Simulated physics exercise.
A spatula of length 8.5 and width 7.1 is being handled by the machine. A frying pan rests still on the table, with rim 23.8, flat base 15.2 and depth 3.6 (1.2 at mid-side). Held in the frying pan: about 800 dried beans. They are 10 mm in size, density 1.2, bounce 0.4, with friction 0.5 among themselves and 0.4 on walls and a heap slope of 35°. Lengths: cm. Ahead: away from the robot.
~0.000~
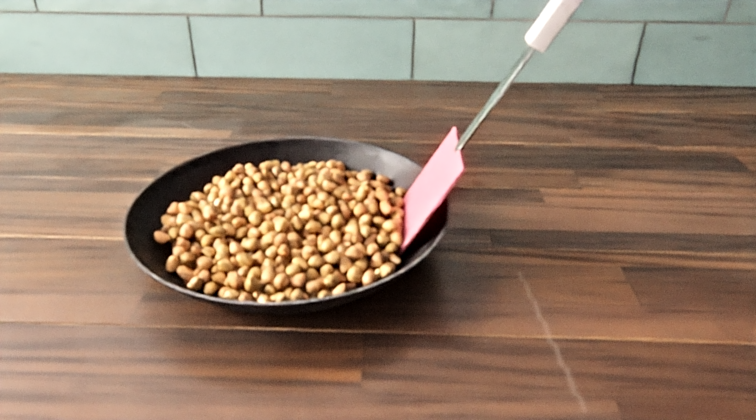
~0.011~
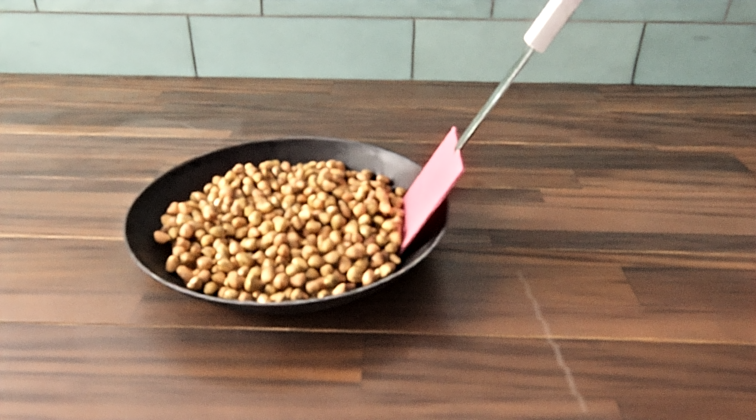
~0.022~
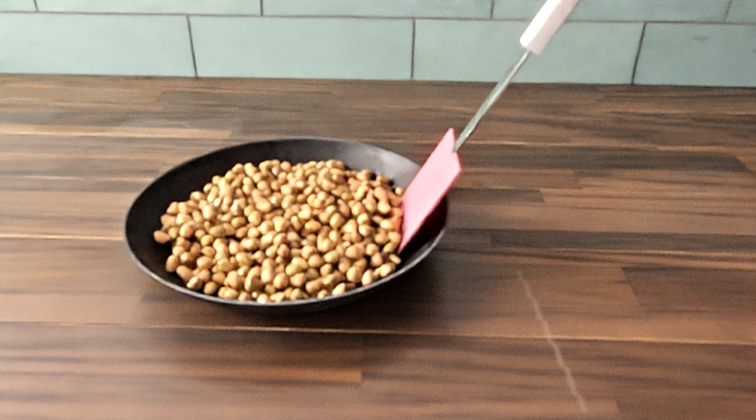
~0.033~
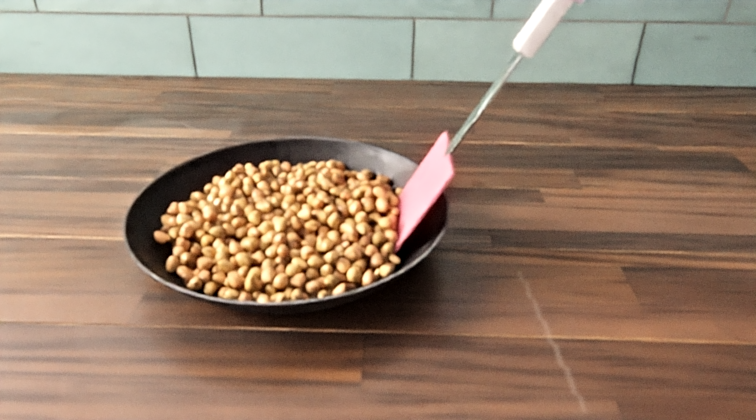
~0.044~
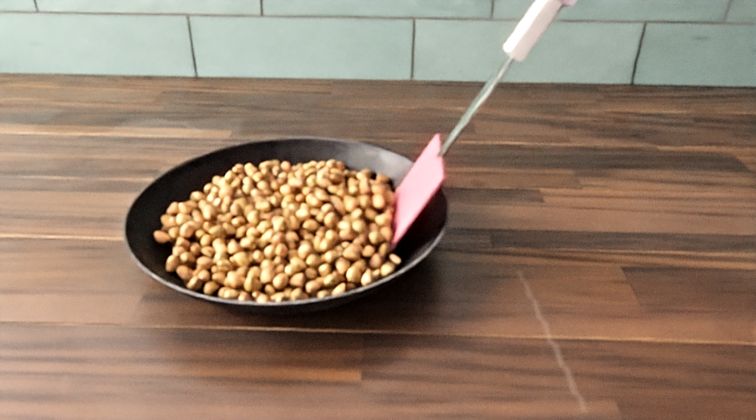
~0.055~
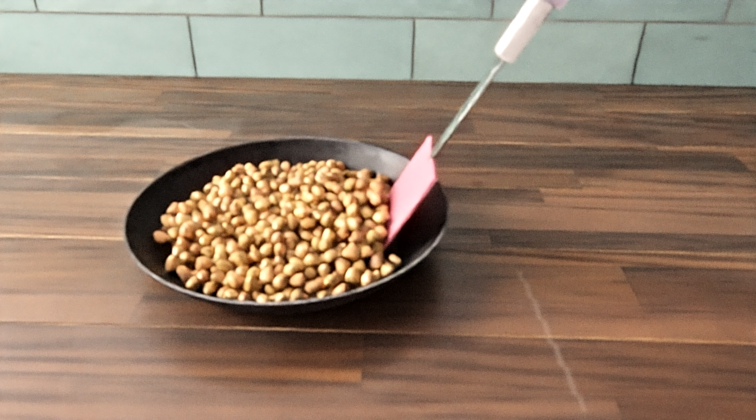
The footage shows a pink spatula with a white handle resting against the right side of a black frying pan full of brown beans on a wooden surface, then sliding slightly left against the pile, which barely shifts.
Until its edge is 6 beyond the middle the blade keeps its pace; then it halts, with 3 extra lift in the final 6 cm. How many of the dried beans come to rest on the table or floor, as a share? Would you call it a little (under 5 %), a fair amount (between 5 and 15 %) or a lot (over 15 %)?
A fair amount, between 5 and 15 %.
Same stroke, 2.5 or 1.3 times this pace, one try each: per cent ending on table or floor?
Around 30 per cent, then around 15 per cent, would end on the table or floor.
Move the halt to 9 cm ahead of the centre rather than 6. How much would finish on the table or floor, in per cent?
Roughly 30 %.
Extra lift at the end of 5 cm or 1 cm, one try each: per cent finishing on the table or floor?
Estimates, in order: 10 % then 15 %.
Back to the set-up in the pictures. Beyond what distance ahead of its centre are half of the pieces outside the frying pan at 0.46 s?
Distance ahead of centre: Approx. 14 cm.
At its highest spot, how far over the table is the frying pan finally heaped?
6.0 cm.
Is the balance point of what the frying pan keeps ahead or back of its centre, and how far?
Offset: About 3.5 cm, ahead.
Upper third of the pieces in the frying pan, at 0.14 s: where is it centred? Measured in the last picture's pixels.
(262, 208).
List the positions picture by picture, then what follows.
In the first picture, spatula top edge at (460, 147), sloping 60°; upper third of the load around (293, 215), from x 160 to 400, top at y 165; 805 in the frying pan.
In the second picture, spatula top edge at (459, 147), sloping 60°; upper third of the load around (293, 215), from x 160 to 400, top at y 165.
In the third picture, spatula top edge at (456, 148), sloping 60°; upper third of the load around (294, 214), from x 160 to 400, top at y 165.
In the fourth picture, spatula top edge at (450, 151), sloping 60°; upper third of the load around (297, 213), from x 160 to 400, top at y 165.
In the fifth picture, spatula top edge at (441, 154), sloping 60°; upper third of the load around (299, 213), from x 160 to 400, top at y 165.
In the sixth picture, spatula top edge at (433, 155), sloping 60°; upper third of the load around (299, 212), from x 160 to 400, top at y 165; 805 in the frying pan.
After 0.14 s, sloping 60°, highest piece 5 above the table; 805 in the frying pan.
After 0.22 s, sloping 60°, highest piece 6 above the table; 801 in the frying pan, 4 on the blade or in flight.
After 0.46 s, sloping 60°, highest piece 6 above the table; 731 in the frying pan, 71 on the table or floor, 3 on the blade or in flight.
After 1.51 s, sloping 60°, highest piece 6 above the table; 723 in the frying pan, 82 on the table or floor.
At rest, 723 in the frying pan, 82 on the table or floor. That is 10 % on the table or floor.
